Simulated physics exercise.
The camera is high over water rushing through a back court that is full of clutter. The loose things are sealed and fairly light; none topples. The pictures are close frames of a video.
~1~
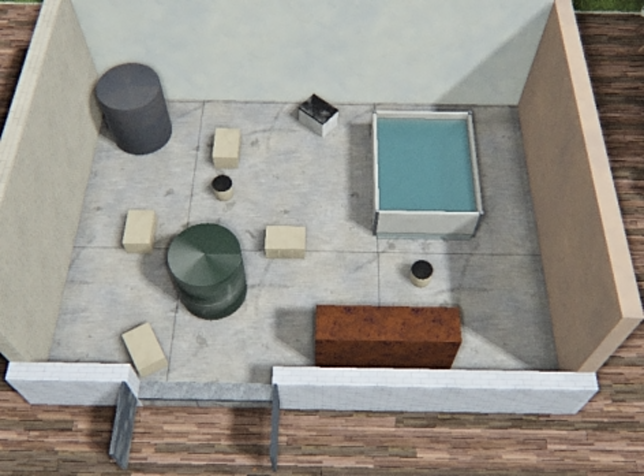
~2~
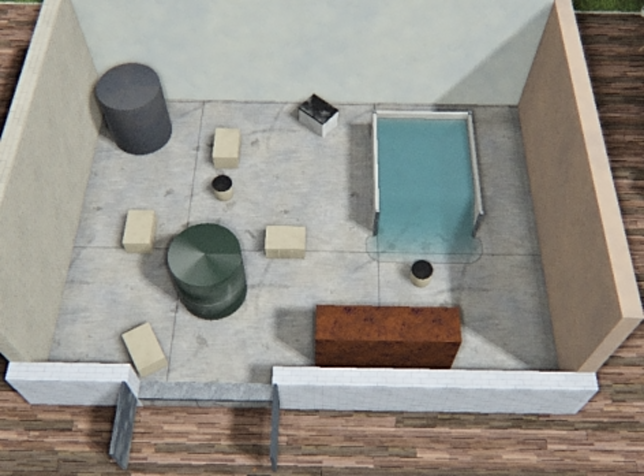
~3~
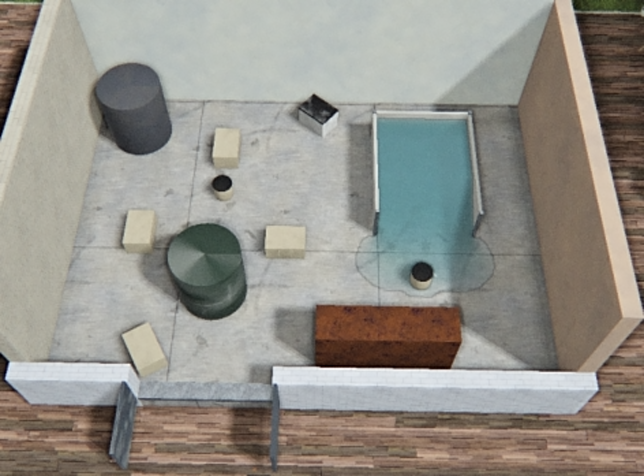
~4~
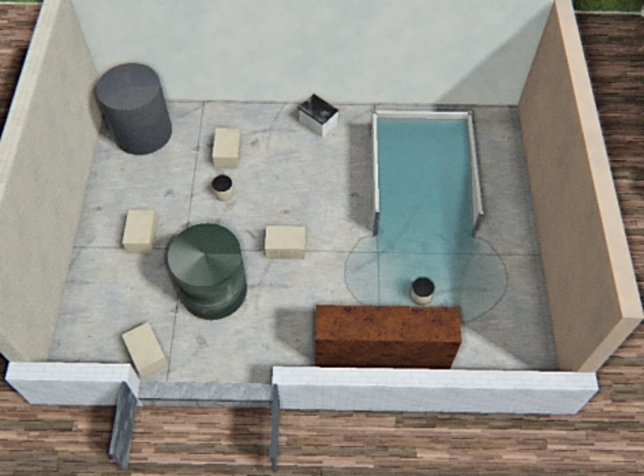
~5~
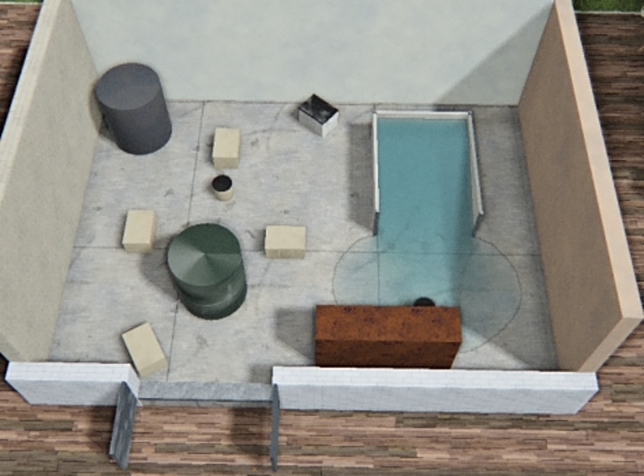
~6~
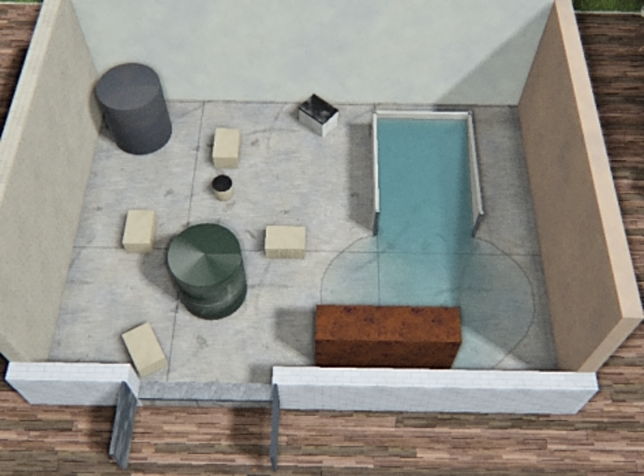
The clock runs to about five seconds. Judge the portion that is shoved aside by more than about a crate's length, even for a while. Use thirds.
Share: Between one and two thirds.
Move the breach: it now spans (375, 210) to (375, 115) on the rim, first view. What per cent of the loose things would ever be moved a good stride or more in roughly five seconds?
I make it 90 per cent.
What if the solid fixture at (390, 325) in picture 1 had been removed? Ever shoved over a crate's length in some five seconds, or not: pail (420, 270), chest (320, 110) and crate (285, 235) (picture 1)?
As listed: Swept aside, under that, not that far.
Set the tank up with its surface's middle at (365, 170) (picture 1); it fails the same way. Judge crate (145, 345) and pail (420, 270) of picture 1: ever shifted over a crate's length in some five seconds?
In turn: Yes, swept aside.
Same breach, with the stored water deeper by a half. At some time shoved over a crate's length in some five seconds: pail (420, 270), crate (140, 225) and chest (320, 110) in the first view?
One after the other: Yes, not that far, not that far.
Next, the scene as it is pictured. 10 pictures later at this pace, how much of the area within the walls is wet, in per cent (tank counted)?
Roughly 35 per cent.
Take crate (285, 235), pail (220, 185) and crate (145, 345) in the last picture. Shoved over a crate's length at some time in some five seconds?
In turn: Pushed that far, never so far, that far or more.
A moment on, 1 of 7 are well off their spots; 1 afloat.
Next, 0 of 7 are well off their spots; 1 afloat.
Later, 1 of 7 are well off their spots; 1 afloat.
In the end, 3 of 7 are well off their spots, and 3 have been at some point; 1 afloat.
